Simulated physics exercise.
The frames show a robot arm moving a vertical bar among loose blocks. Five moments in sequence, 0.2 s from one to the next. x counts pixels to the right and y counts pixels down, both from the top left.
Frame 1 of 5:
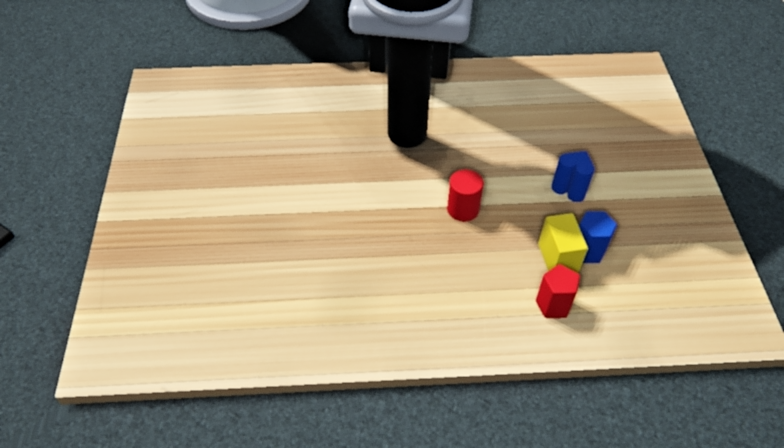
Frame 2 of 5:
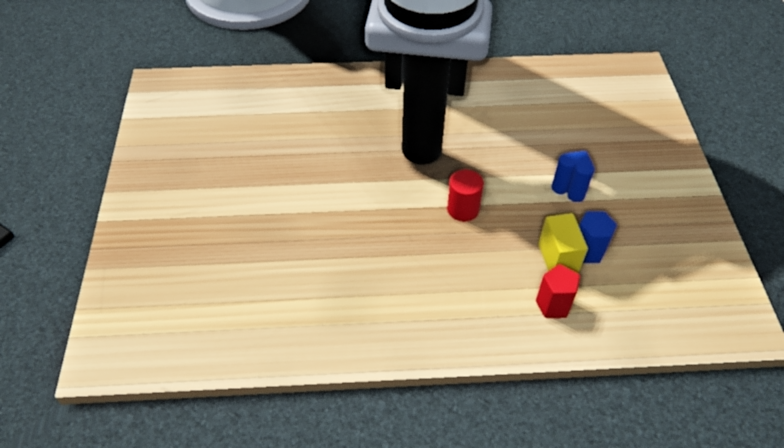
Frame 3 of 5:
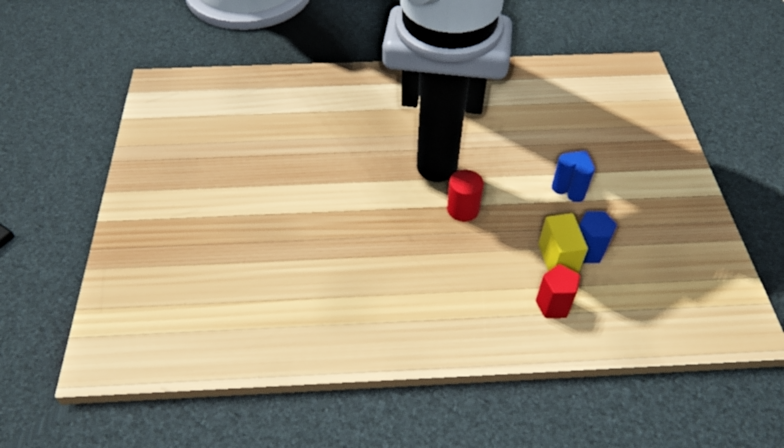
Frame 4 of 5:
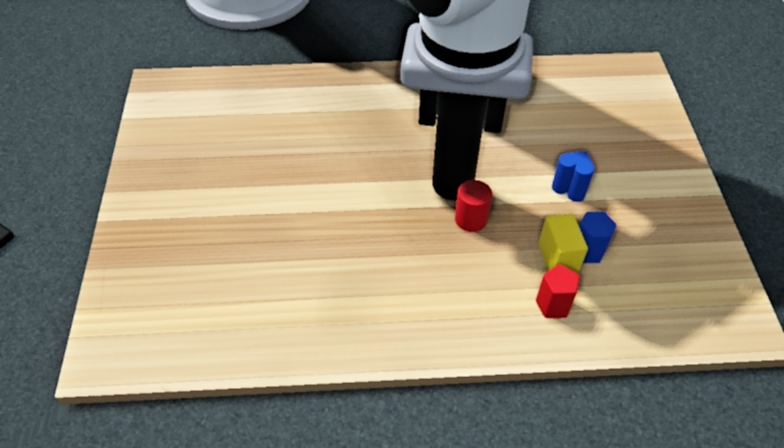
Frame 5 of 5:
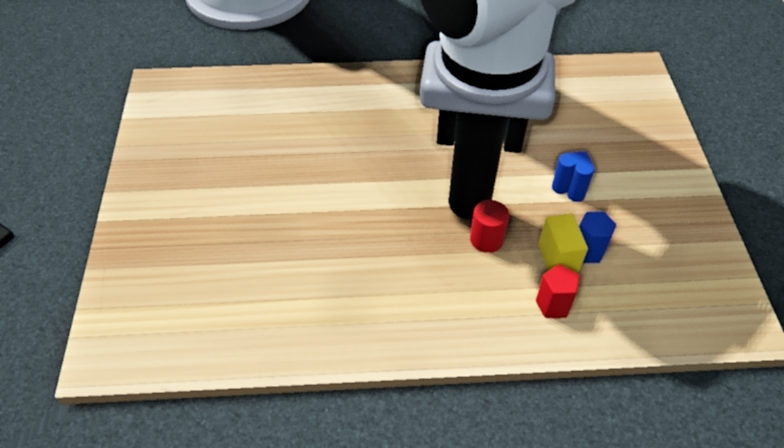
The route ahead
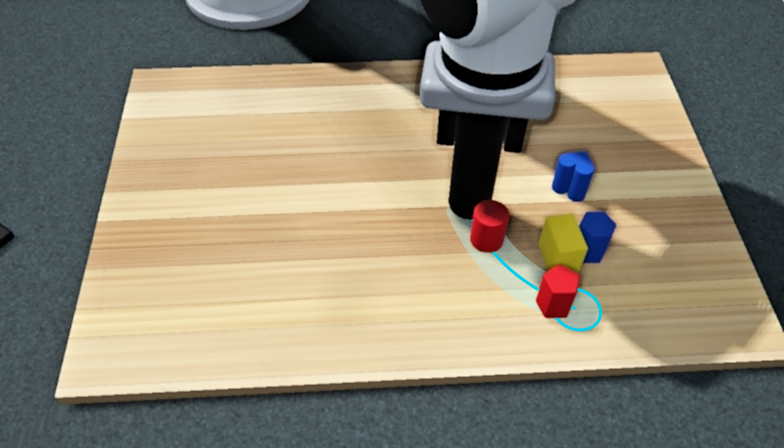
A robot arm moved a black vertical bar down and to the right across a wooden board, nudging the red cylinder a short way the same direction, while the yellow, blue and other red blocks stayed put.
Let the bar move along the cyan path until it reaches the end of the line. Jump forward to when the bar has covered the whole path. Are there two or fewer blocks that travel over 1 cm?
Yes, I think so.
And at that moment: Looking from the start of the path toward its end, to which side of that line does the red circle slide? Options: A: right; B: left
Correct choice: A.
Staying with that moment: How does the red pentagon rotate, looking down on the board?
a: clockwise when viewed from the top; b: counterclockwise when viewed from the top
Letter b.
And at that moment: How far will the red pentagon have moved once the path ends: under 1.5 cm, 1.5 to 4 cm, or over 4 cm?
It will move more than 4 cm.
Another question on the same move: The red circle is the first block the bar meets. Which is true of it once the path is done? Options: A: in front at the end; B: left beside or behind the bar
Choice B: Left beside or behind the bar.
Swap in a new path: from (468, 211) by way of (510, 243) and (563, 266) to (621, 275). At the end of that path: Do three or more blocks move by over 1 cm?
Yes, I think so.
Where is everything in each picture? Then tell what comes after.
Bar tip (407, 135); block tops, red circle (467, 181); red pentagon (563, 279); yellow rectangular block (567, 232), in the first frame.
Bar (422, 151); blocks unchanged, in the second frame.
Bar (437, 168); blocks unchanged, in the third frame.
Bar (453, 186); red circle (476, 191), in the fourth frame.
Bar (469, 204); red circle (492, 212); red pentagon (563, 279); yellow rectangular block (567, 232), in the fifth frame.
Path on the board, from (468, 211) via (491, 249) and (528, 283), ending at (577, 309).
The first path, step by step. One third of the way, bar (493, 243); red circle (521, 253).
Two thirds of the way, bar (530, 276); red circle (549, 293); red pentagon (588, 298), turned 80° anticlockwise.
At the end, bar (579, 303); red circle (561, 312); red pentagon (608, 318), turned 125° anticlockwise; yellow rectangular block in place.
